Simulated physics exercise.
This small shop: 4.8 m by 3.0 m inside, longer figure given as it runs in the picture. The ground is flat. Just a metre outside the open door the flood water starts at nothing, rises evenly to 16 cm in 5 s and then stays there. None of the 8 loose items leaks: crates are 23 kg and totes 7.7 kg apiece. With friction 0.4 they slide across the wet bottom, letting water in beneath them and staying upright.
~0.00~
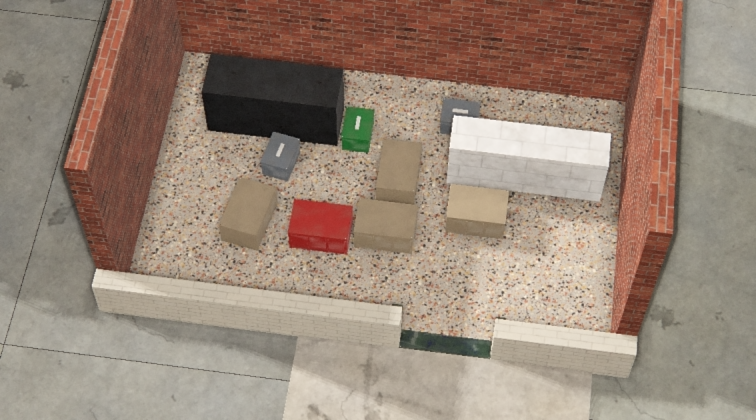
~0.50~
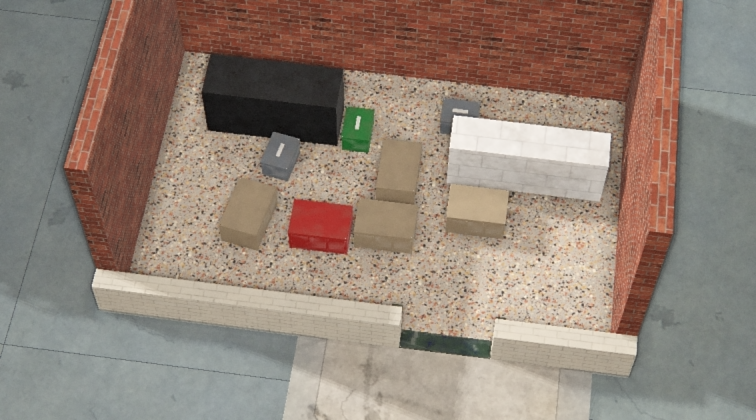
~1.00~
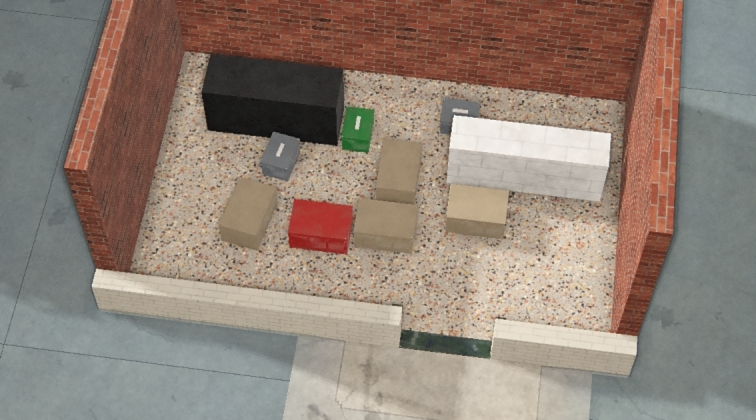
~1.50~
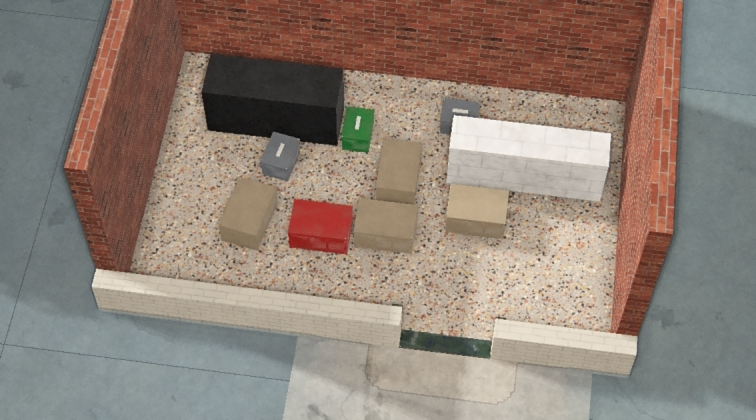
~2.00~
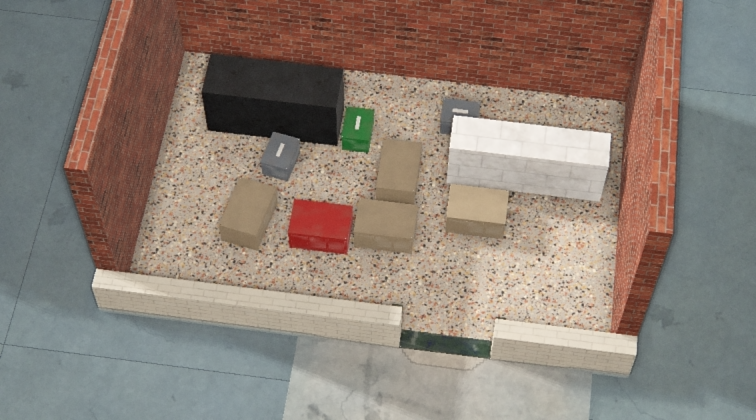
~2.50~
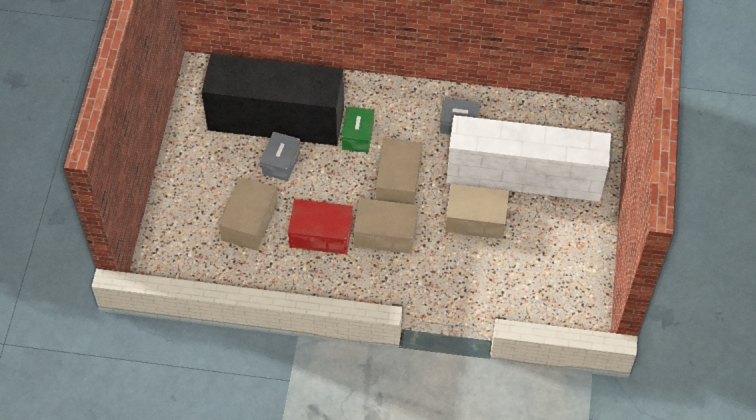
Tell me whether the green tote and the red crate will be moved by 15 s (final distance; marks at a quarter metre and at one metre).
By the end, the green tote has hardly budged and the red crate has hardly budged.
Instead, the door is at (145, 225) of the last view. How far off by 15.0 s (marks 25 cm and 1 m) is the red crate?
Red crate: Remains in position.
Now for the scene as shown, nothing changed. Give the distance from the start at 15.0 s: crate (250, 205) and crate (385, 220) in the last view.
Shifts: 0 cm / 40 cm.
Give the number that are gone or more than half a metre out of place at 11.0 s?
The answer is 0.
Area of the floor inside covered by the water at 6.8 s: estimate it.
7.0 m2.
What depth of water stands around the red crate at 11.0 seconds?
Roughly 3 cm.
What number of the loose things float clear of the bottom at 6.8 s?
0.
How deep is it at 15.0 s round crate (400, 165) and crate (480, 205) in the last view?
Close to 7 and 10 centimetres.
After 3.5 s the green tote is near (358, 123), 0.0 m from its start, aground; the red crate is near (320, 219), 0.0 m from its start, aground; 0 afloat.
After 6.8 s the green tote is near (358, 123), 0.0 m from its start, aground; the red crate is near (320, 219), 0.0 m from its start, aground; 0 afloat.
After 11.0 s the green tote is near (358, 123), 0.0 m from its start, aground; the red crate is near (320, 219), 0.0 m from its start, aground; 0 afloat.
After 15.0 s the green tote is near (358, 123), 0.0 m from its start, aground; the red crate is near (309, 220), 0.1 m from its start, aground; 4 afloat.
